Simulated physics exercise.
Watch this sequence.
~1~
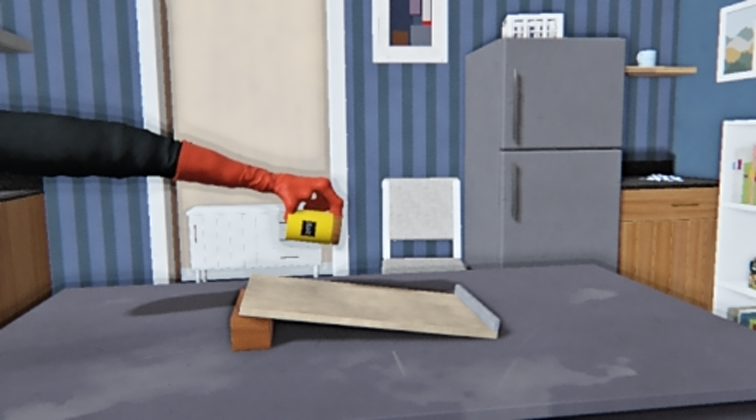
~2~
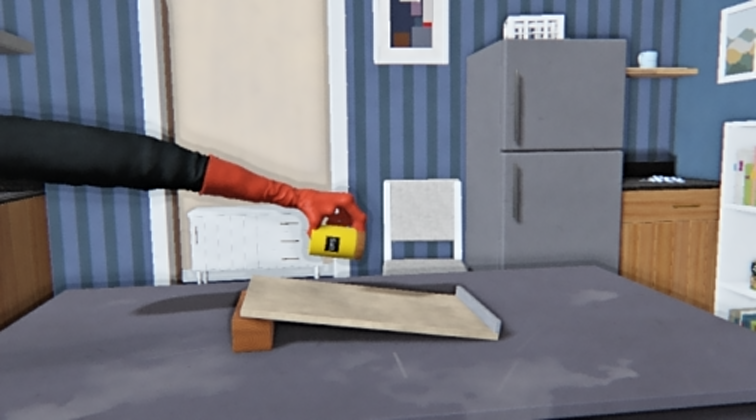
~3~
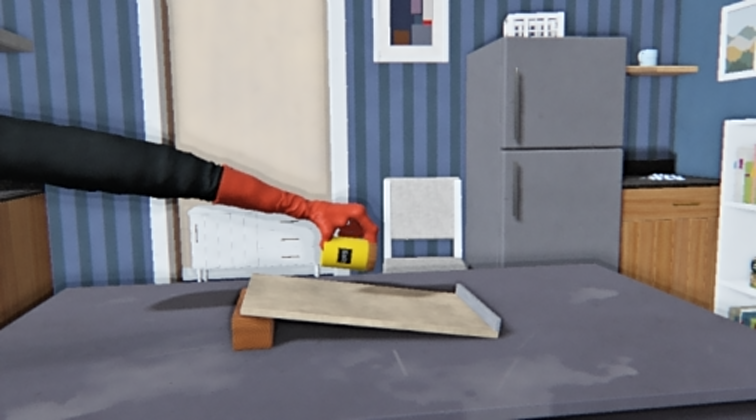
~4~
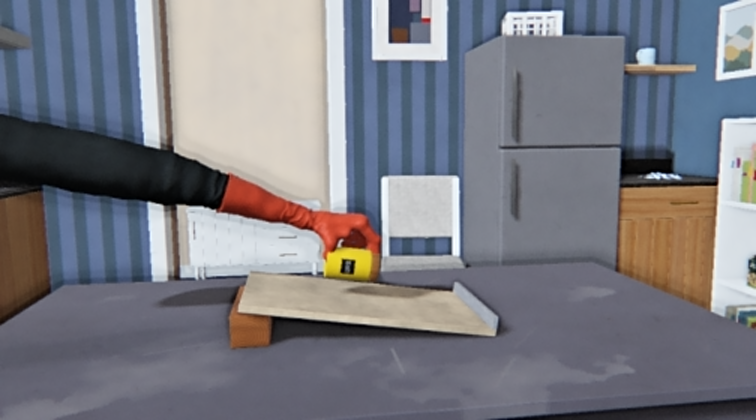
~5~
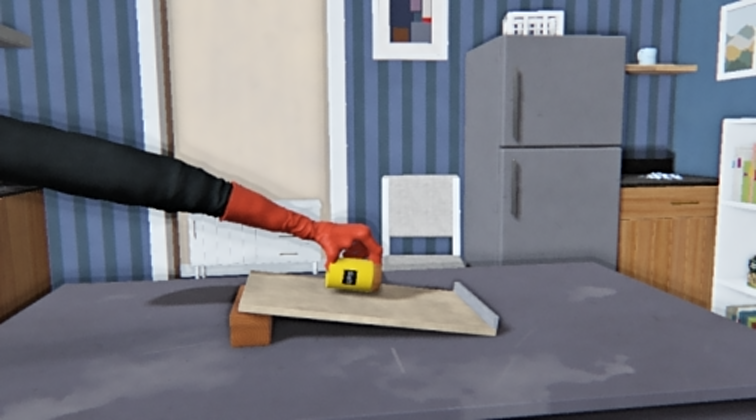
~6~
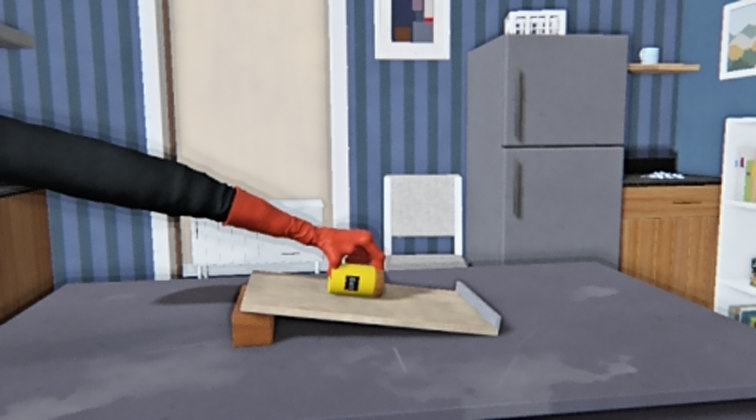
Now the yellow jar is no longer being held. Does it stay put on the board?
Yes.
Then, 0.20 s after the last picture, nothing has stirred.
Then, 0.40 s after the last picture, yellow jar resting near (356, 281).
At rest, it is in place. Seen from the same camera at the end, yellow jar near (356, 281). The yellow jar stays where it is put.
